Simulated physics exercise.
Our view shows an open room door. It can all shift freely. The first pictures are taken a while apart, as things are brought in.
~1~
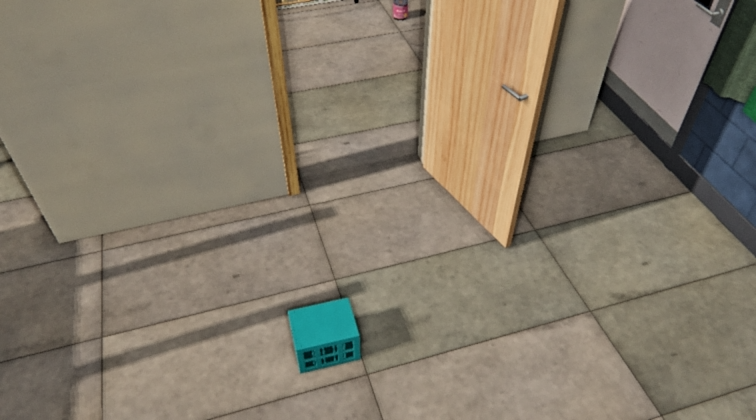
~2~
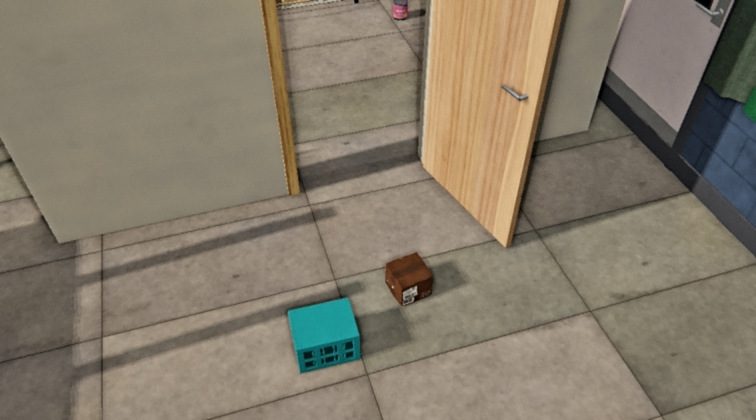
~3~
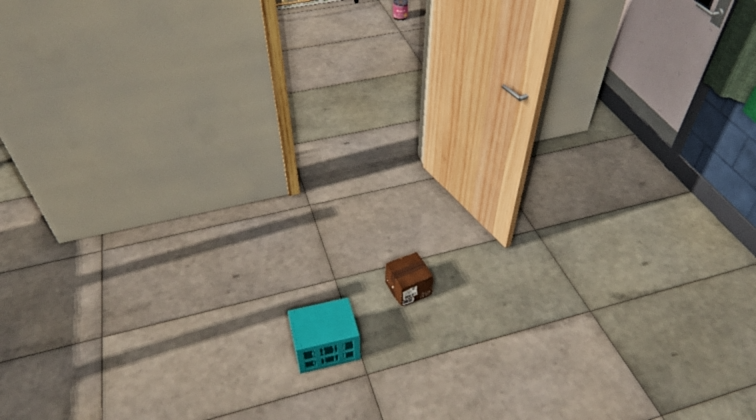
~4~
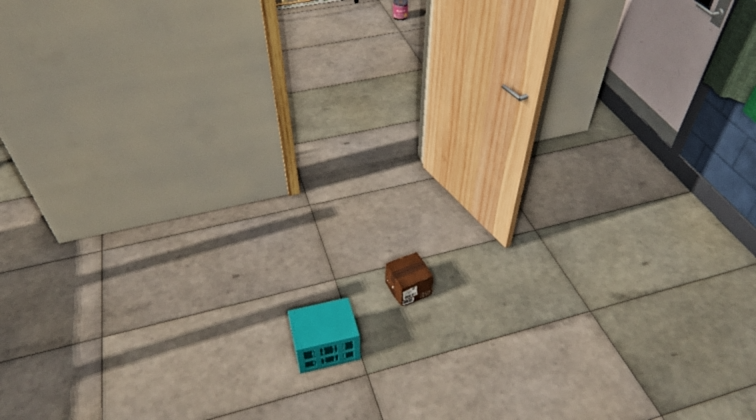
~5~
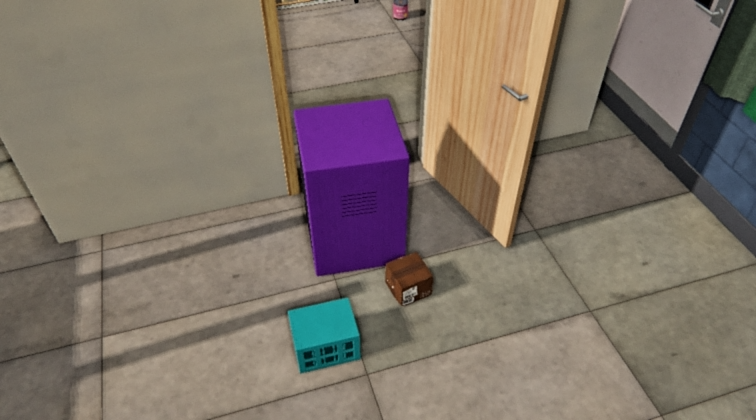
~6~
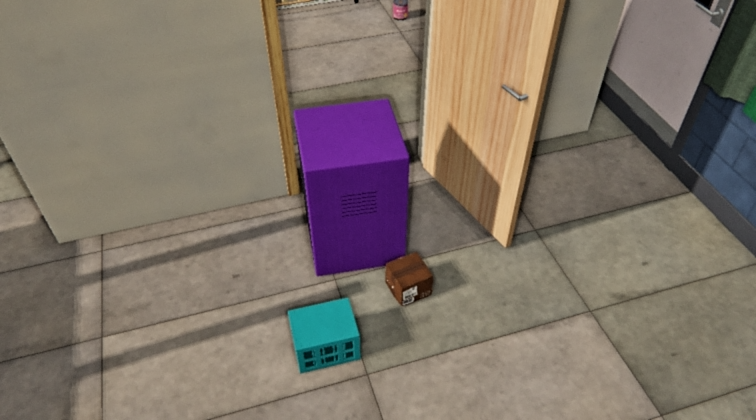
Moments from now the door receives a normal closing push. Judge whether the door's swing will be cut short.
Yes, the swing is cut short.
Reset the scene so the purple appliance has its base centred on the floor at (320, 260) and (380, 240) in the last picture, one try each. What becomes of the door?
Well, the first time the door halts partway, and the second time it halts partway.
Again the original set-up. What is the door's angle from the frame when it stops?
Roughly 60 degrees open.
Then, 0.40 s later than the last frame, open by 93°.
Then, 0.60 s later than the last frame, open by 79°.
Then, 0.70 s later than the last frame, open by 70°.
Then, 0.80 s later than the last frame, open by 63°.
When it is over, open by 62°; all 3 as before. End places, in pixels of the last picture, purple appliance near (350, 189).
